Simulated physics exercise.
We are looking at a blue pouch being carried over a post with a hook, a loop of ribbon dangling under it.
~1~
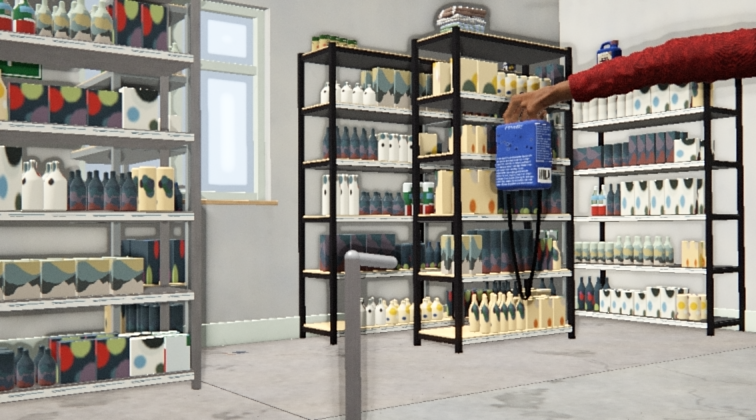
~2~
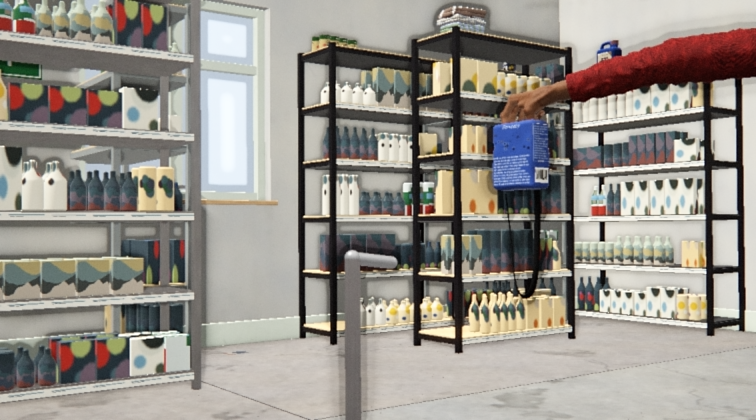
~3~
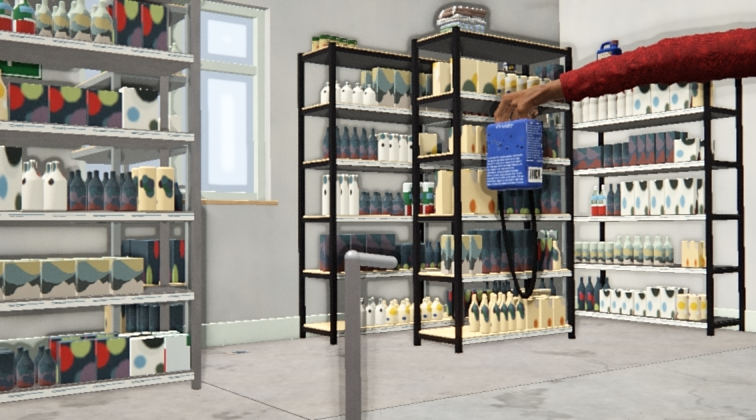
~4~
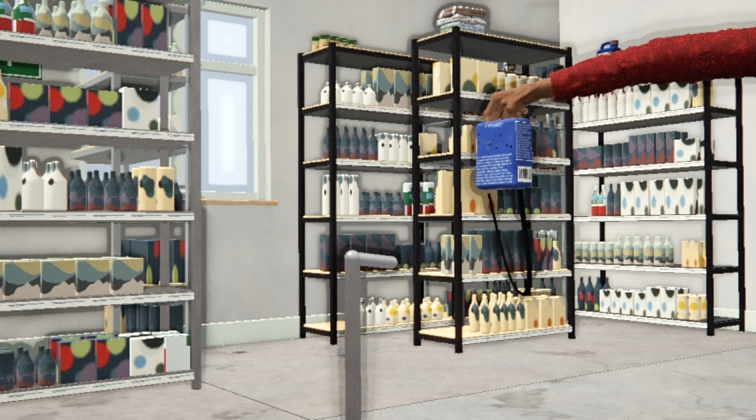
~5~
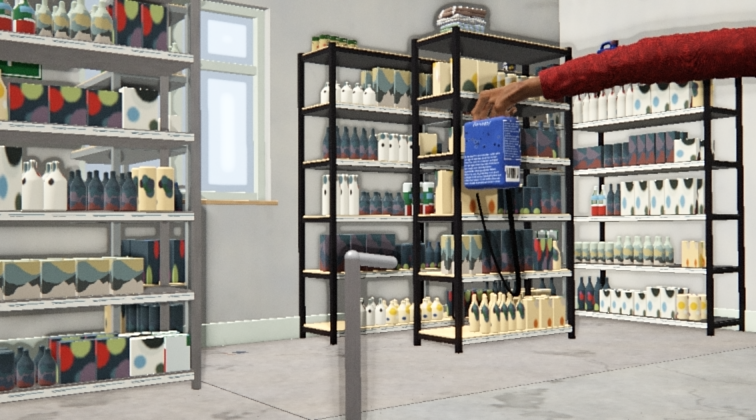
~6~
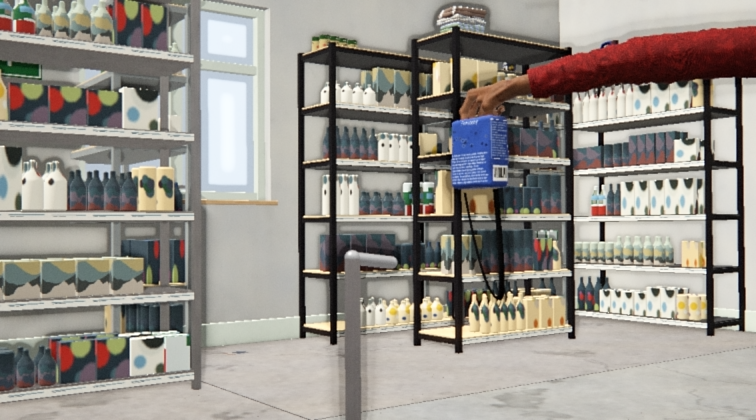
A hand in a red sleeve carries a blue pouch slightly left, its ribbon loop dangling.
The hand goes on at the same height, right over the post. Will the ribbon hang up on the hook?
As it turns out, the blue pouch is jerked back by its loop.
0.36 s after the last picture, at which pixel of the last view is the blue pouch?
At about (433, 150).
Then, 0.36 s later than the last view, pouch nearing the post near (433, 150).
Then, 0.94 s later than the last view, pouch over the post near (348, 145).
Finally, pouch past the post near (273, 140); loop tight round the post, hand stopped. The blue pouch snags on the hook.
